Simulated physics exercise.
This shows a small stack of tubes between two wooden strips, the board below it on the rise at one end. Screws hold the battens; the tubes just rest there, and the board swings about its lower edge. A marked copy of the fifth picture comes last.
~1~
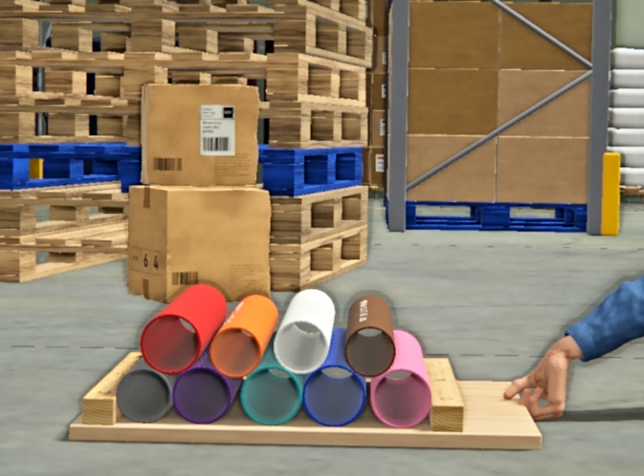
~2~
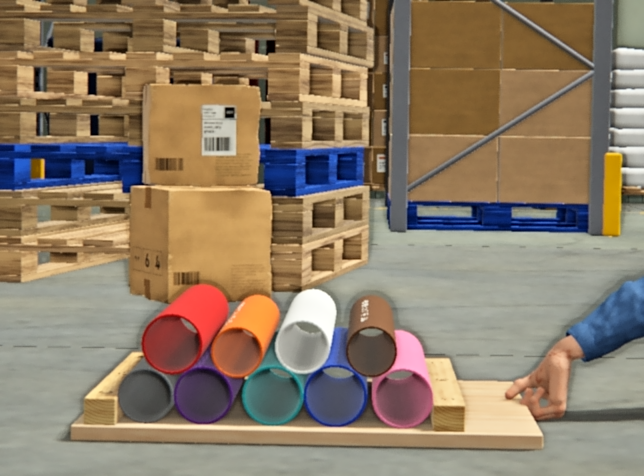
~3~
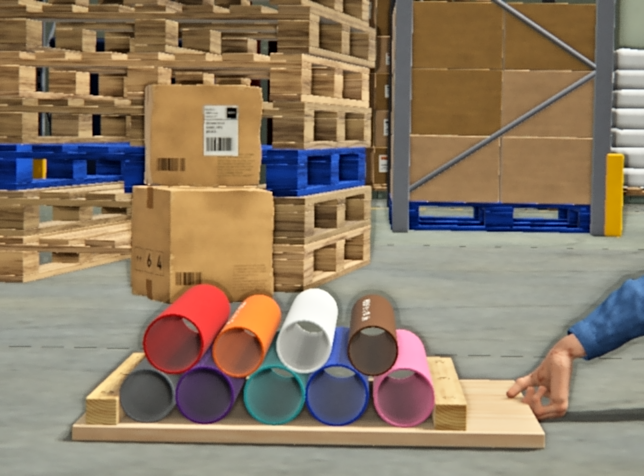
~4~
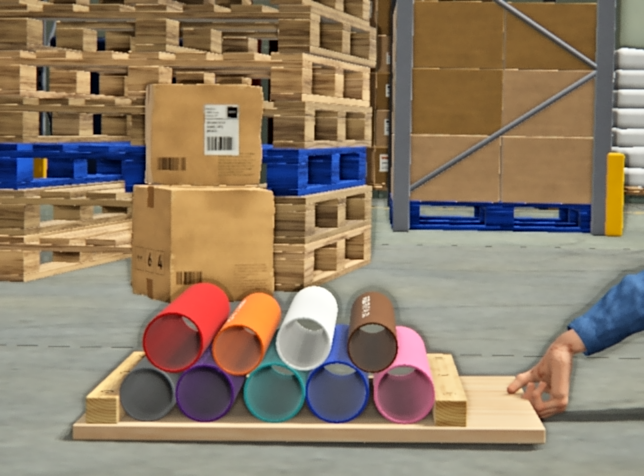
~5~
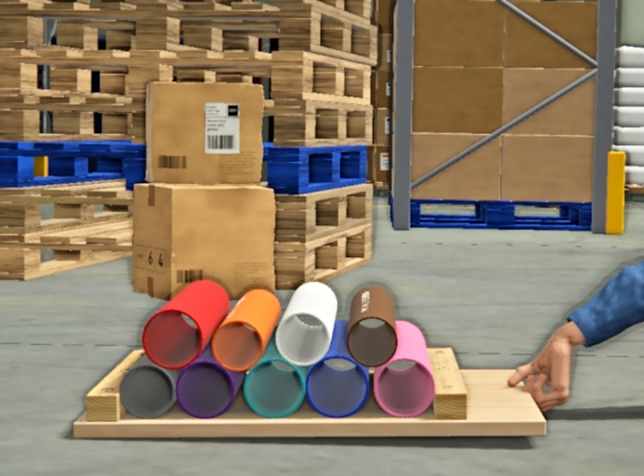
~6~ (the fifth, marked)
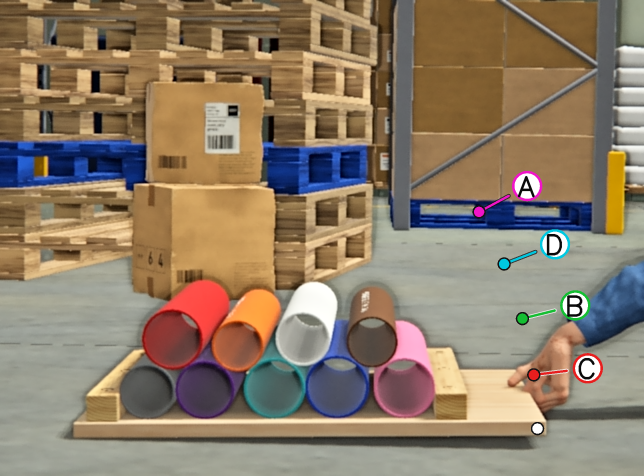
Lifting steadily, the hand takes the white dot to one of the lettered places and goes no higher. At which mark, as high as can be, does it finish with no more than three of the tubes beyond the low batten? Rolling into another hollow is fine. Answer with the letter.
The last mark within the limit is A.
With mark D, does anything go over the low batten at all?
No.
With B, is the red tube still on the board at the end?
The red tube: Yes.
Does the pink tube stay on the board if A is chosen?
Yes, with A.
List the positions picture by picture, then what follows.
Brown tube (370, 352); red tube (171, 344); board (311, 396), in the first picture.
Board (312, 396); grey tube (146, 396), in the second picture.
Board (314, 395); pink tube (404, 397); brown tube (373, 350); white tube (304, 346), in the third picture.
Board (314, 393); grey tube (148, 394); purple tube (205, 393), in the fourth picture.
Board (315, 388); grey tube (148, 391); purple tube (205, 390), in the fifth picture.
On the marked copy, A at (479, 212); B at (522, 318); C at (534, 375); D at (504, 264); the white dot at (537, 429).
Following A. Soon after the start, board at 21°.
Later, board at 29°.
In the end, board at 29°, three over the low batten (orange, white, red).
As for the rest, B none over the low batten; C none over the low batten; D none over the low batten.
